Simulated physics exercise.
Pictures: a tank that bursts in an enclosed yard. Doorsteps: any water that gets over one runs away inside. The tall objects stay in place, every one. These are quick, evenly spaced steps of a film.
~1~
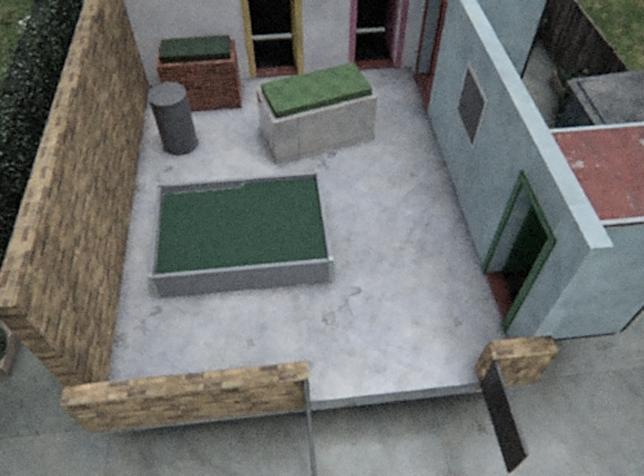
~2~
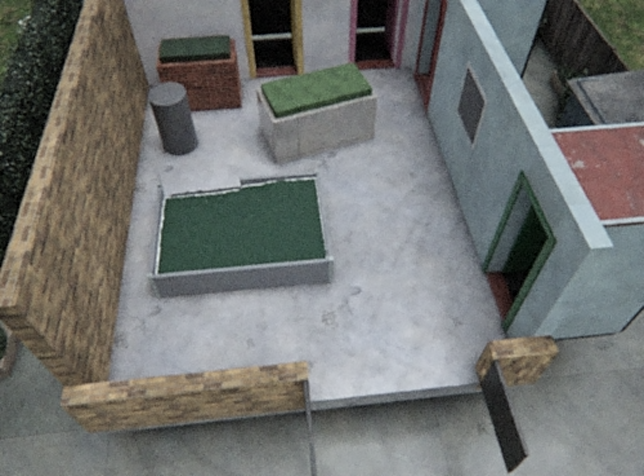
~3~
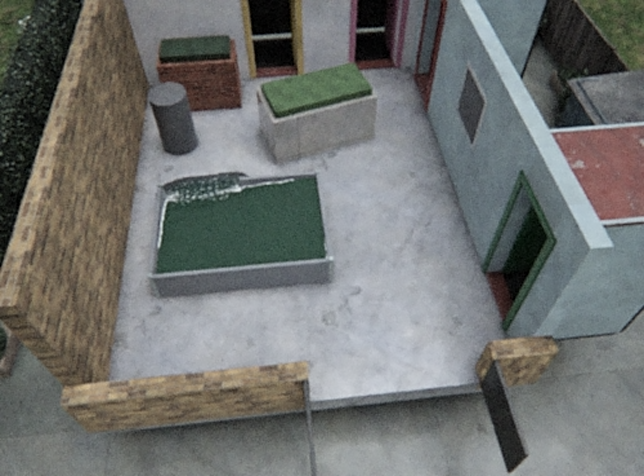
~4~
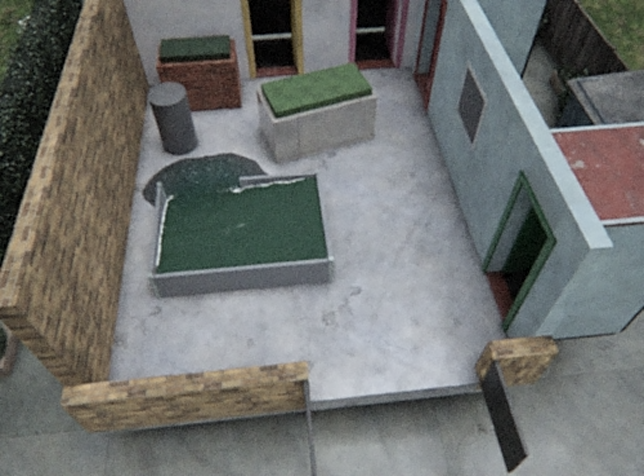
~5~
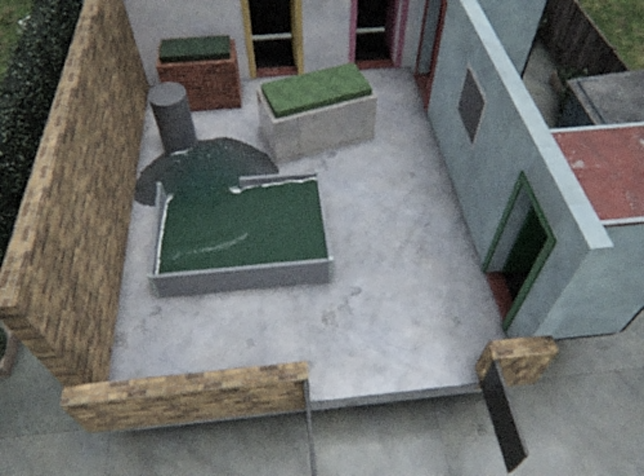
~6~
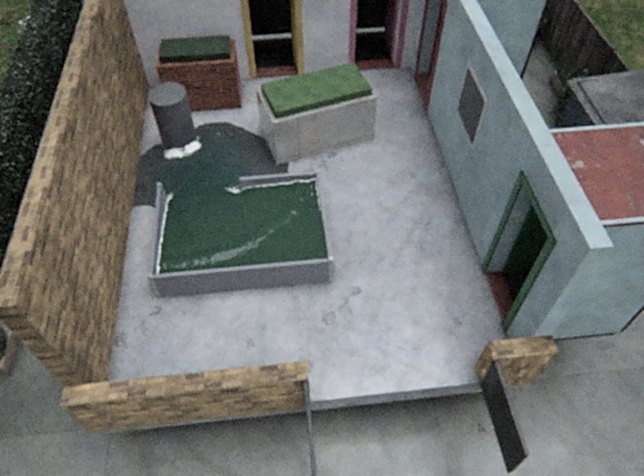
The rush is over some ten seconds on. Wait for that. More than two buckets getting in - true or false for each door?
Pink door: True; red door: False; green door: False; yellow door: True.
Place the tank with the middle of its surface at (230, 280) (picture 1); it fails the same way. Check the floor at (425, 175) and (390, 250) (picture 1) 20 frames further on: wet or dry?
The first spot is left dry and the second is left dry.
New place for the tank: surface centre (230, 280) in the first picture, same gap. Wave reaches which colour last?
The door marked green.
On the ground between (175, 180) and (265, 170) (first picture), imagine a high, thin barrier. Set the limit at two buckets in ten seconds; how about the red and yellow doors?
Then the red door falls short, and the yellow door falls short.
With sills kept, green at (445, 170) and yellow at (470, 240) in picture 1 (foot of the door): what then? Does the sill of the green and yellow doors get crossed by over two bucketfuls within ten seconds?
Door by door: Green is spared, yellow is spared.
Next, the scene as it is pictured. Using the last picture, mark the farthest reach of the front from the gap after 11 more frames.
Close to (320, 76).
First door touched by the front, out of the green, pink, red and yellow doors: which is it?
The yellow-painted one.
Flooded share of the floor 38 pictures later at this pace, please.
Roughly 55 percent.
A moment on, water covers 15 % of the floor; the pink door not reached, the red door not reached, the green door not reached, the yellow door not reached.
Next, water covers 25 % of the floor; the pink door not reached, the red door not reached, the green door not reached, the yellow door under two buckets in.
Then, water covers 40 % of the floor; the pink door wet at the sill, nothing in, the red door not reached, the green door not reached, the yellow door over two buckets in.
Later, water covers 55 % of the floor; the pink door under two buckets in, the red door wet at the sill, nothing in, the green door not reached, the yellow door over two buckets in.
In the end, water covers 95 % of the floor; the pink door over two buckets in, the red door wet at the sill, nothing in, the green door wet at the sill, nothing in, the yellow door far over two buckets in.
